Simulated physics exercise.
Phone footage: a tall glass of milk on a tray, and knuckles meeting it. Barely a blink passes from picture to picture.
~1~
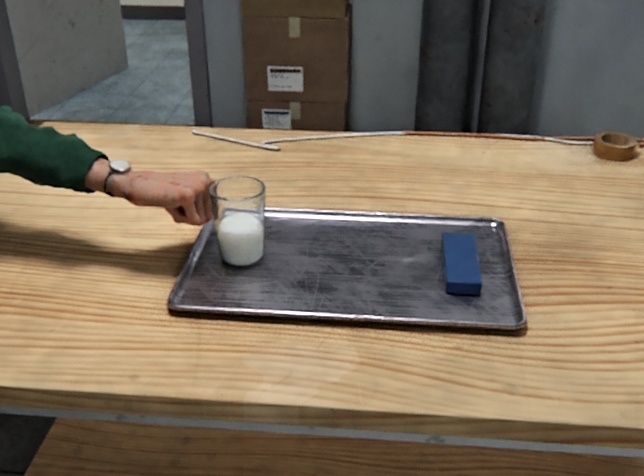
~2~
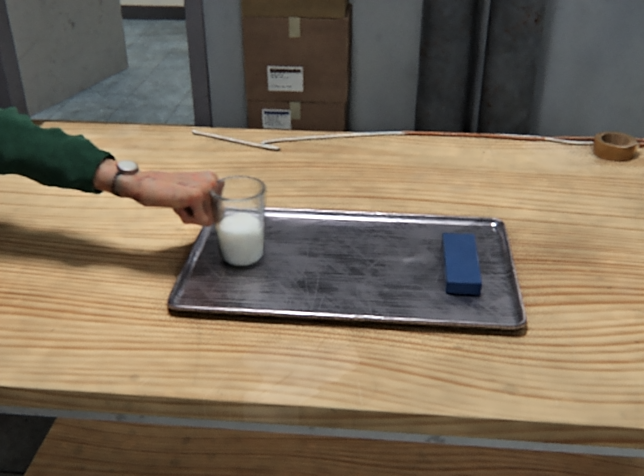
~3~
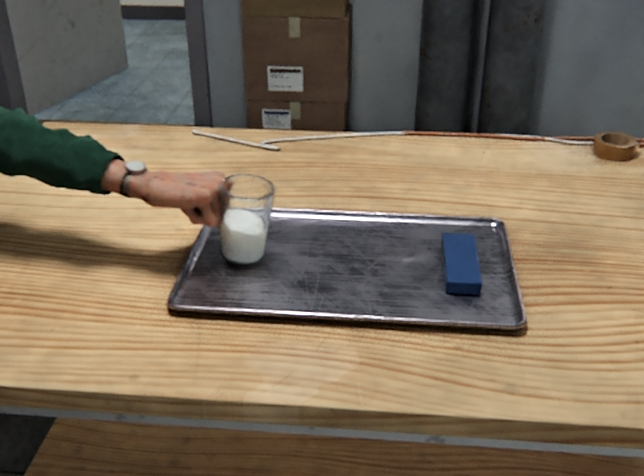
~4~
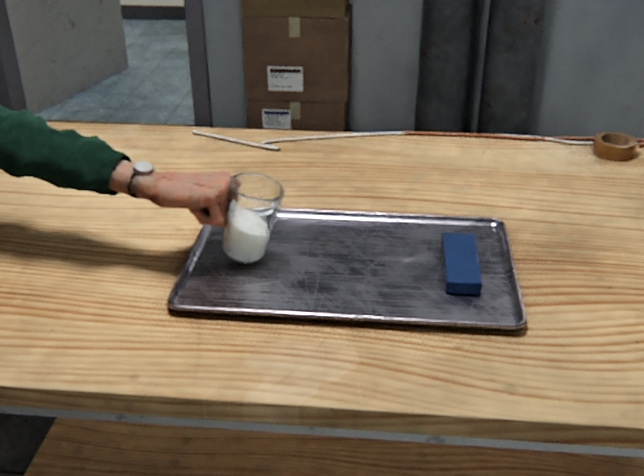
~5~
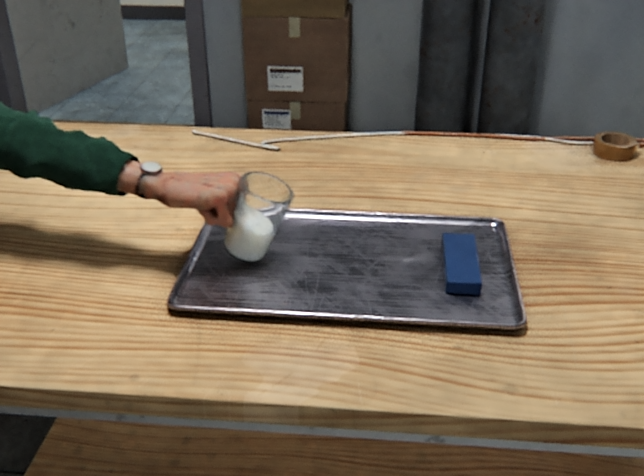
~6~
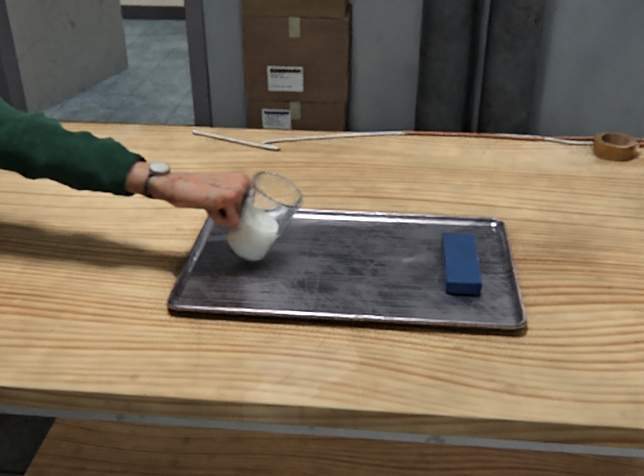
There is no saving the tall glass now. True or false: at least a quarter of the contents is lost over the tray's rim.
False.
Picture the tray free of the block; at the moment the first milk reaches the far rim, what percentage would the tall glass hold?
35 in a hundred, roughly.
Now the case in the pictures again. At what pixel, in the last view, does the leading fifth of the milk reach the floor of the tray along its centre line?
(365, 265).
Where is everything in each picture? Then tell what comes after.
In the first picture, it leans 0°; its right rim is at (263, 190); the milk meets the walls at (220, 220) and (262, 222); the tray's far rim is at (513, 267); a block is fixed to the tray further along.
In the second picture, it leans 0°; its right rim is at (264, 190); the milk meets the walls at (220, 220) and (262, 222).
In the third picture, it leans 7°; its right rim is at (273, 192); the milk meets the walls at (224, 210) and (263, 222).
In the fourth picture, it leans 13°; its right rim is at (282, 194); the milk meets the walls at (231, 200) and (270, 226).
In the fifth picture, it leans 21°; its right rim is at (292, 198); the milk meets the walls at (236, 207) and (275, 226).
In the sixth picture, it leans 28°; its right rim is at (301, 202); the milk meets the walls at (238, 216) and (281, 225).
A moment on, the tall glass lies on its side and 100 per cent is in the glass, 0 on the tray and 0 above or beyond its rim.
Next, the tall glass lies on its side and 51 per cent is in the glass, 31 on the tray and 18 above or beyond its rim.
Then the tall glass lies on its side and 26 per cent is in the glass, 57 on the tray and 17 above or beyond its rim.
Later the tall glass lies on its side and 14 per cent is in the glass, 79 on the tray and 7 above or beyond its rim.
In the end 93 per cent is held by tray and glass, 7 is off the tray.
